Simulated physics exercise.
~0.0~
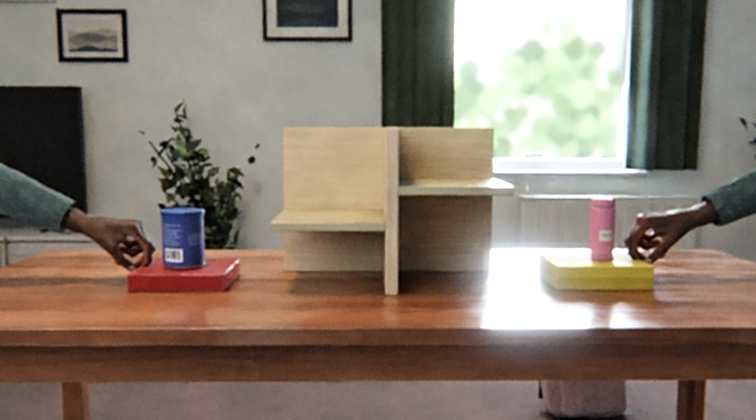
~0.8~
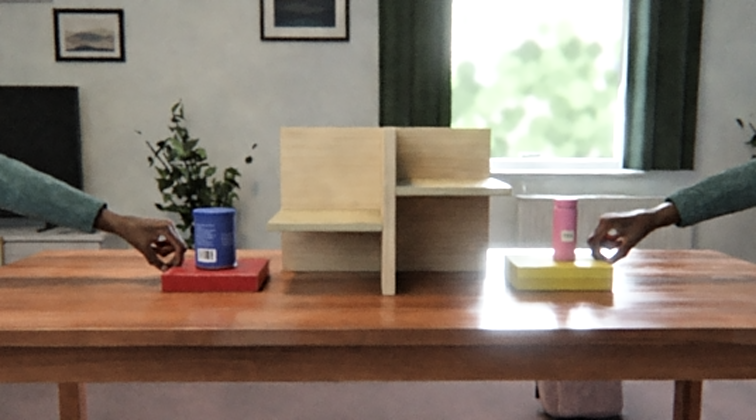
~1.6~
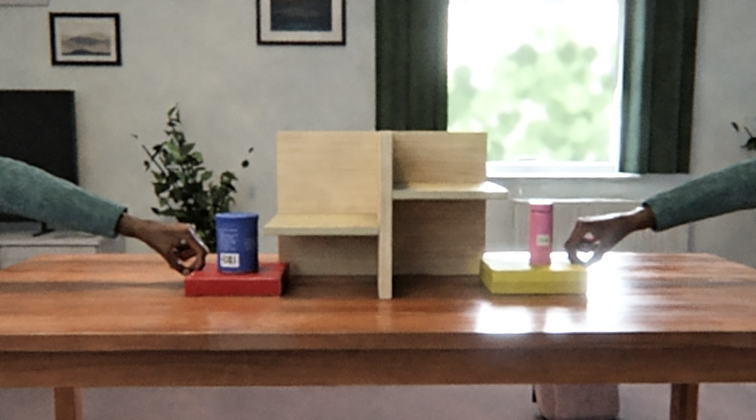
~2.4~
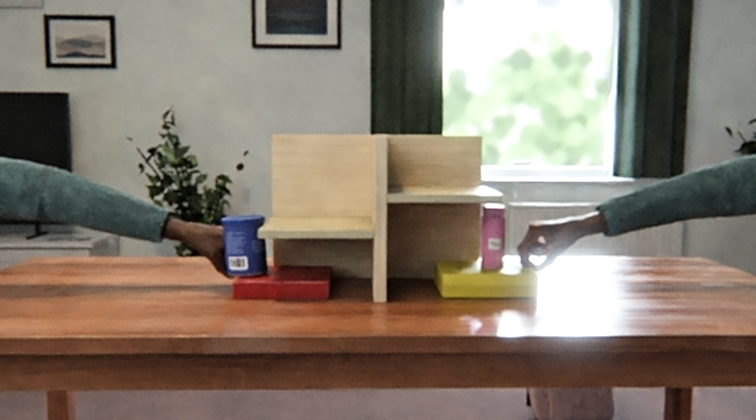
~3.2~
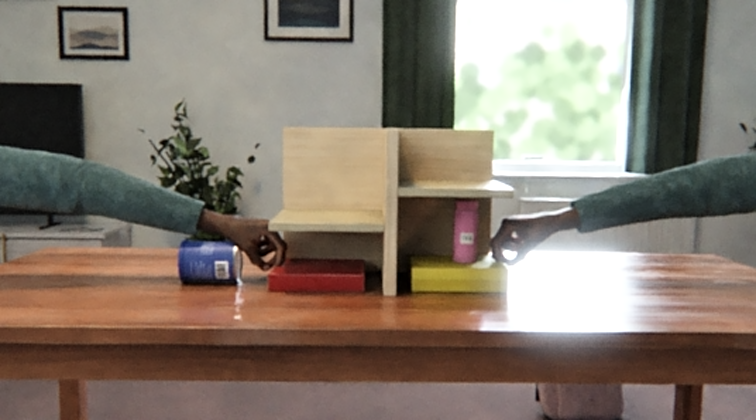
A red tray carrying a blue tin and a yellow board carrying a pink shaker are pushed inward by two hands beneath a wooden stand's shelves; the tin meets the left shelf, tips off and ends on its side, while the shaker slides under upright.
